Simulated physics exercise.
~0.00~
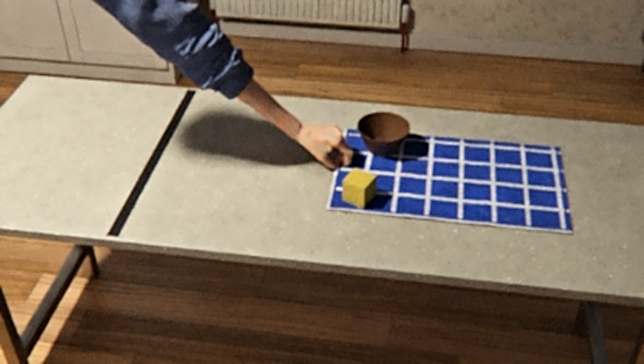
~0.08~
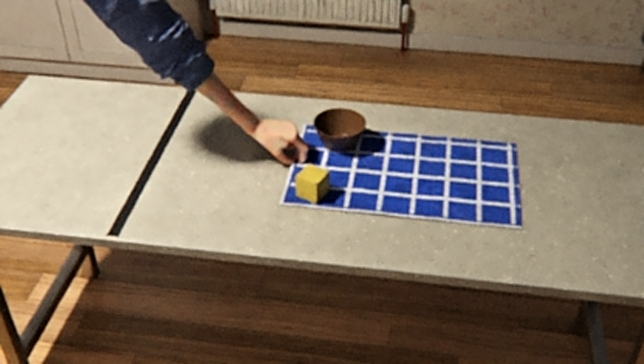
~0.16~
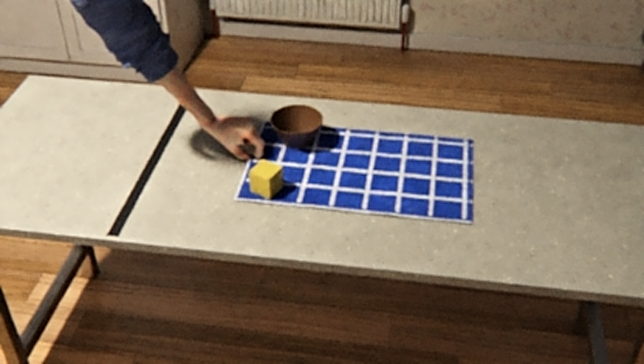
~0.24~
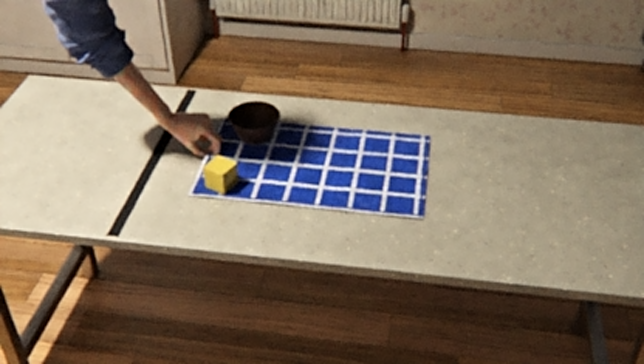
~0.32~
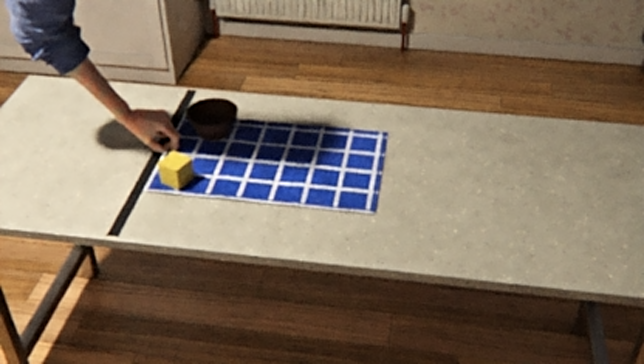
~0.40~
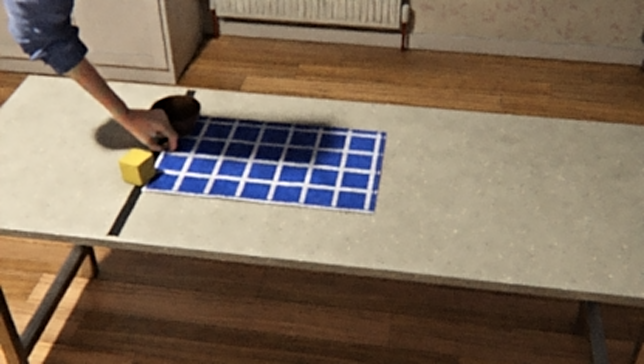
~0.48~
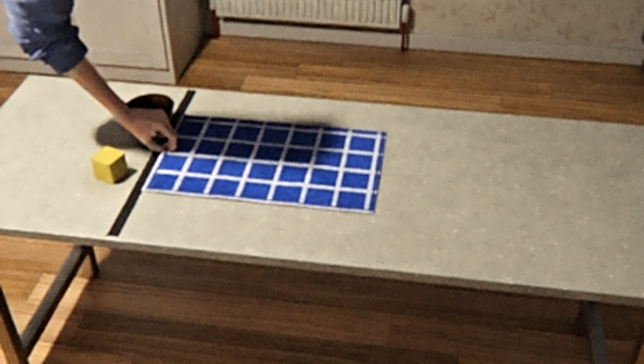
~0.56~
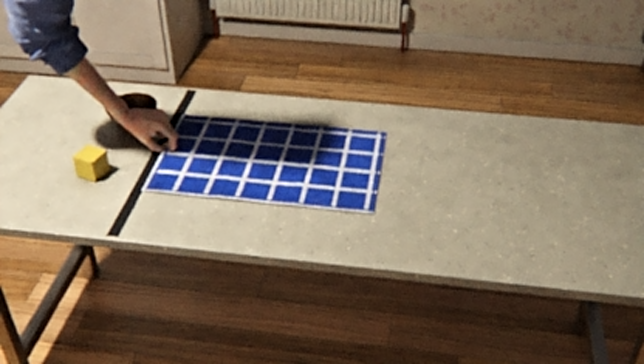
In the video, a hand pulls a blue checked cloth leftward along a table, carrying a yellow block and brown bowl, until it stops at a dark strip. The block, then the bowl, slide off the cloth's left edge and end up on the bare tabletop beyond.
